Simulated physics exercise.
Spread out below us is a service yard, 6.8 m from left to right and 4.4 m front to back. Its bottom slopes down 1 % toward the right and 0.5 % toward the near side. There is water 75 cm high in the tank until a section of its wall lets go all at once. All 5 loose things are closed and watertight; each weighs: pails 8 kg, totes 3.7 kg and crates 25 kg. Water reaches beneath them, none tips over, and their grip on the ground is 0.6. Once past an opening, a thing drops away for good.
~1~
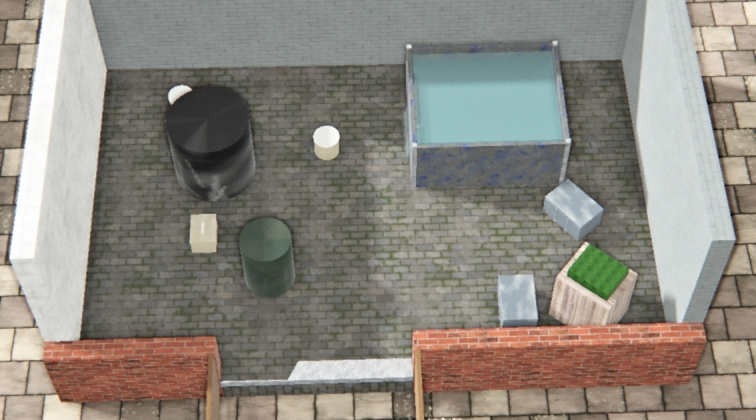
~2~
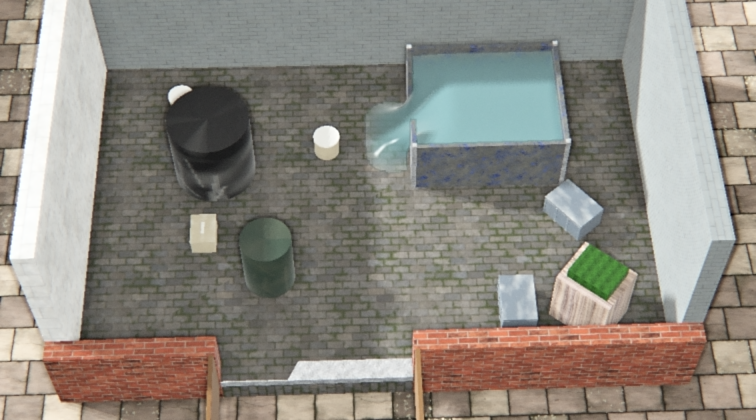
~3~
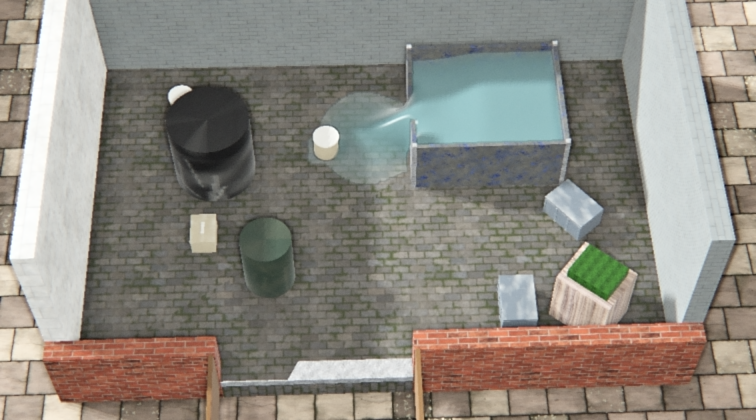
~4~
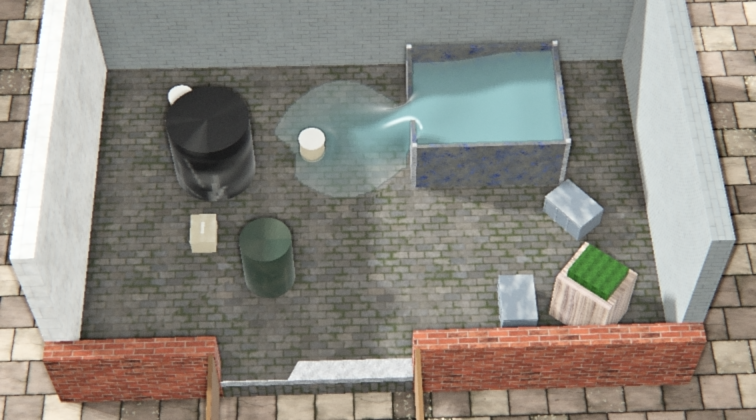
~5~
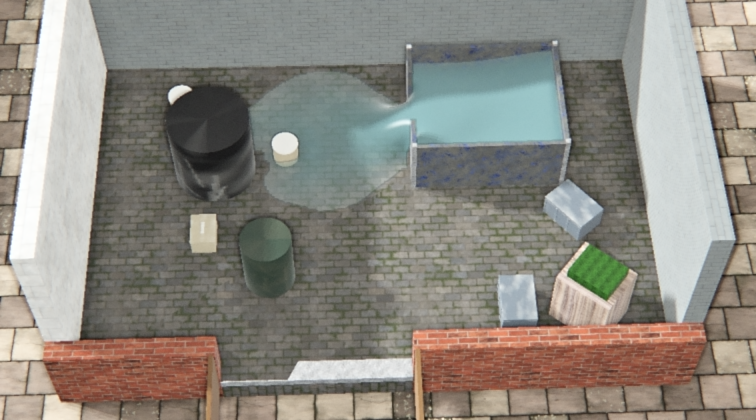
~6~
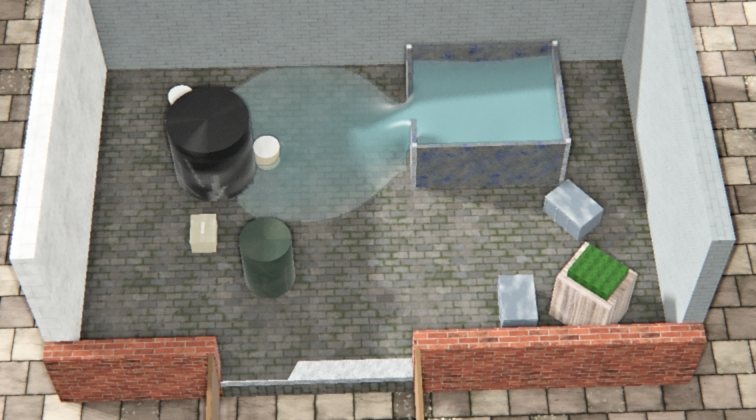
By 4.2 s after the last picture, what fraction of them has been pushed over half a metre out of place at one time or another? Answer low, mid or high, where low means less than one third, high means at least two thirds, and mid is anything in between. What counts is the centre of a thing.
Mid.
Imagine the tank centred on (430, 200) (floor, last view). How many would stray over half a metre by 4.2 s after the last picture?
The answer would then be 2.
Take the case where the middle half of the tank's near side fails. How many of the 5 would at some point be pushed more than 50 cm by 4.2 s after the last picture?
Then it comes to 1.
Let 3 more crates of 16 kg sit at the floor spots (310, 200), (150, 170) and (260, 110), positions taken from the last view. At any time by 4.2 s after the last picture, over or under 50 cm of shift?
First goes beyond, second goes beyond, third goes beyond.
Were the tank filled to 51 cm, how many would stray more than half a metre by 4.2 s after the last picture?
Then it comes to 3.
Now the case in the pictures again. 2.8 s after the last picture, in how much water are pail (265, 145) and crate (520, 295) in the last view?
Depth approx. 9 cm / 0 cm.
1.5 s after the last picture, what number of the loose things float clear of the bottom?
At that point I count 1.
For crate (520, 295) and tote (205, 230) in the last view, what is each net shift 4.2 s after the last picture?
The first is off by 0 cm, the second by 140 cm.
Then, 0.4 s after the last picture 1 of 5 are over 50 cm from their spots; 1 afloat.
Then, 1.5 s after the last picture 3 of 5 are over 50 cm from their spots; 1 afloat.
Then, 2.8 s after the last picture 3 of 5 are over 50 cm from their spots; 1 afloat.
Then, 4.2 s after the last picture 3 of 5 are over 50 cm from their spots, and 3 have been at some point; 1 afloat.
